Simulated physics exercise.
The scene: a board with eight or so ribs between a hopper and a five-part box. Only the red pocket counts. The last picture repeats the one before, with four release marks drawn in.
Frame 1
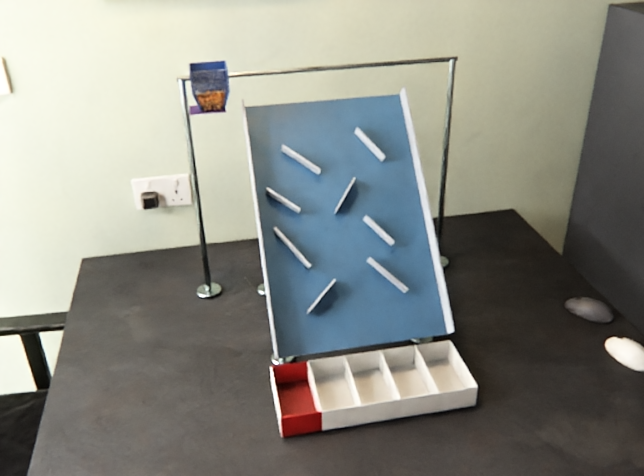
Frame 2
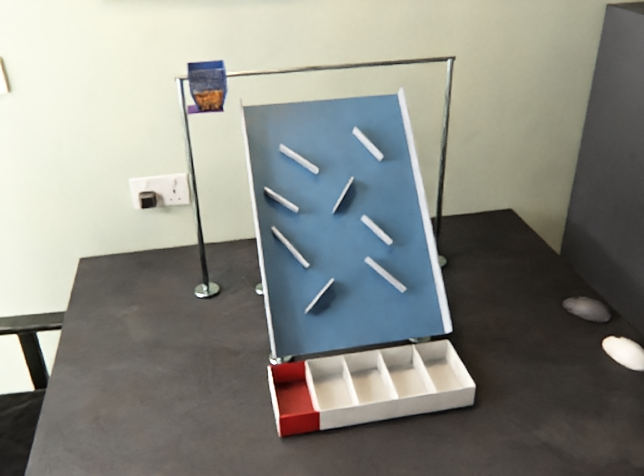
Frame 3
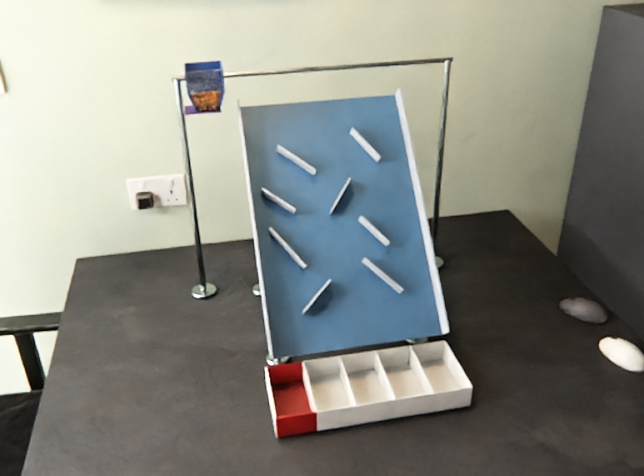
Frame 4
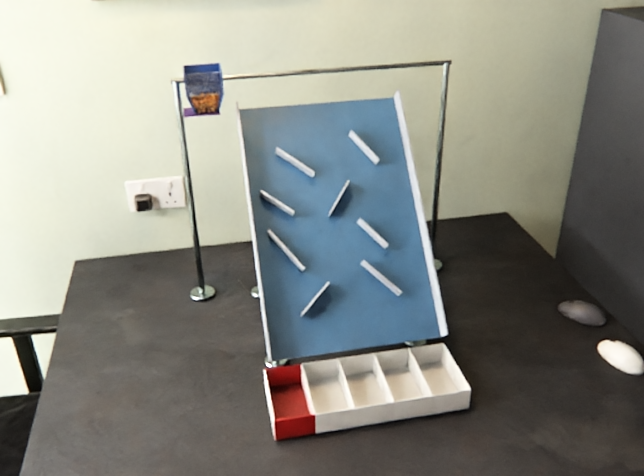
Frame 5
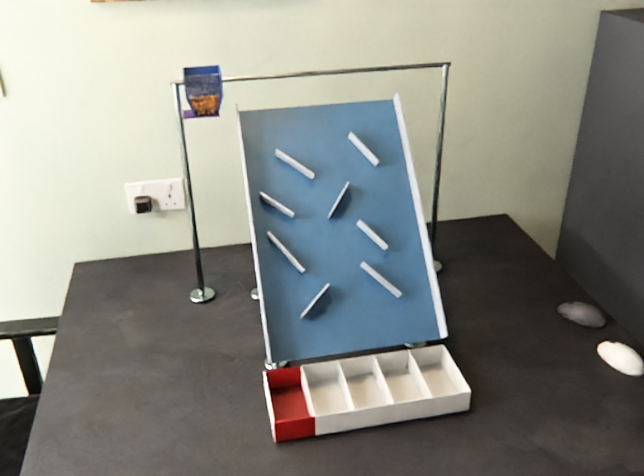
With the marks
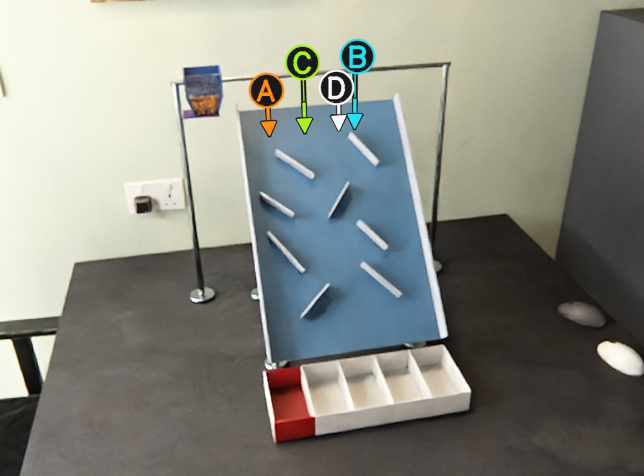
The clip opens on a tilted blue board with pale ribs, standing on a dark table below a small container on a metal rail, with a five-part box at its foot, the leftmost pocket red. The view shifts very slightly, then settles, while nothing on the table visibly moves.
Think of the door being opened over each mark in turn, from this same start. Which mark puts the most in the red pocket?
I would pick mark C.
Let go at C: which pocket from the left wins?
The first from the left.
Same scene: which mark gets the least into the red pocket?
That is mark B.
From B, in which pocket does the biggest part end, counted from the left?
It is the fifth one.
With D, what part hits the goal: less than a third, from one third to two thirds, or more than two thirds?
Mark D gives from one third to two thirds.
On the marked copy, mark A meets the board at (269, 130); mark B meets the board at (354, 123); mark C meets the board at (304, 127); mark D meets the board at (338, 125).
With A, about two thirds in the red pocket, a small part in other pockets, about a quarter outside the box.
With B, a small part in the red pocket, about two thirds in other pockets, about a quarter outside the box.
With C, most in the red pocket, a small part in other pockets, a stray few outside the box.
With D, about a third in the red pocket, about half in other pockets, a small part outside the box.
